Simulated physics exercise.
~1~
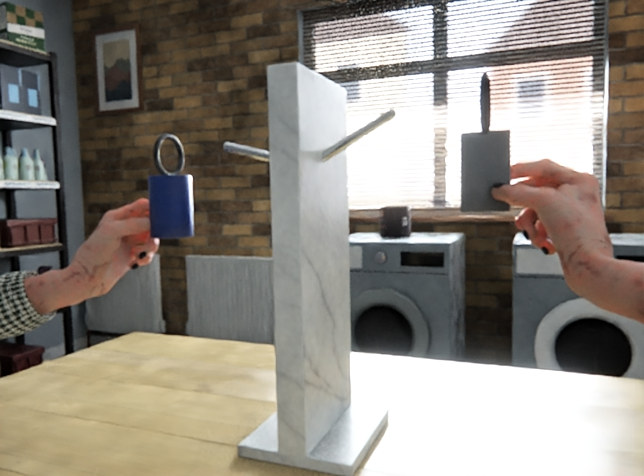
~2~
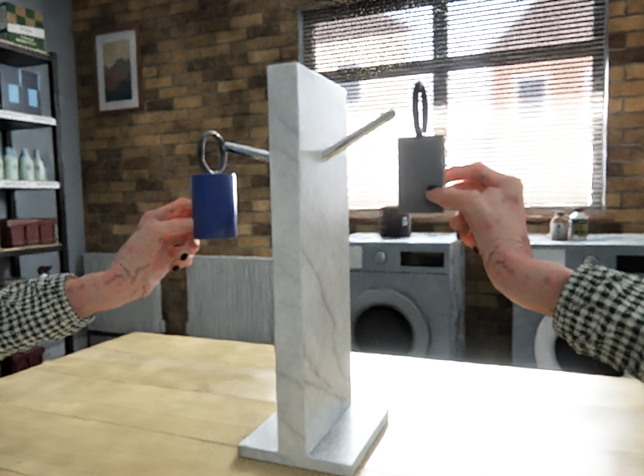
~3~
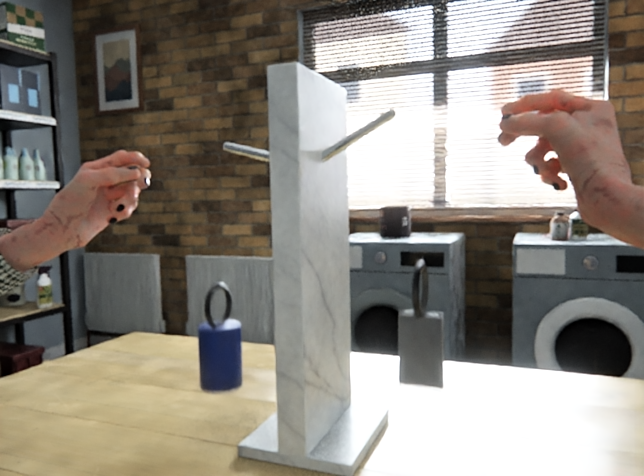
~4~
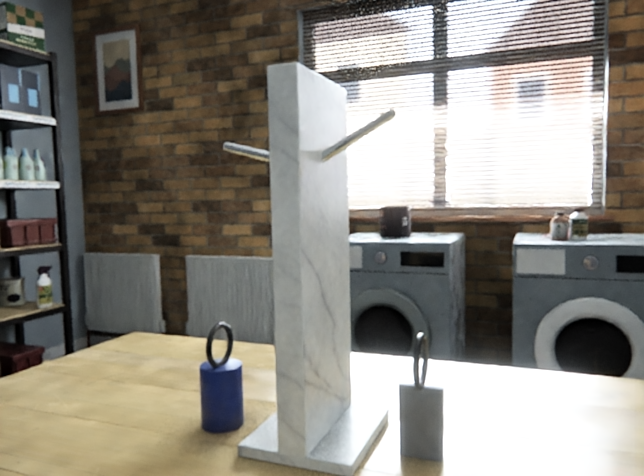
In a laundry room, two hands release a blue and a grey tag, which drop onto the table.
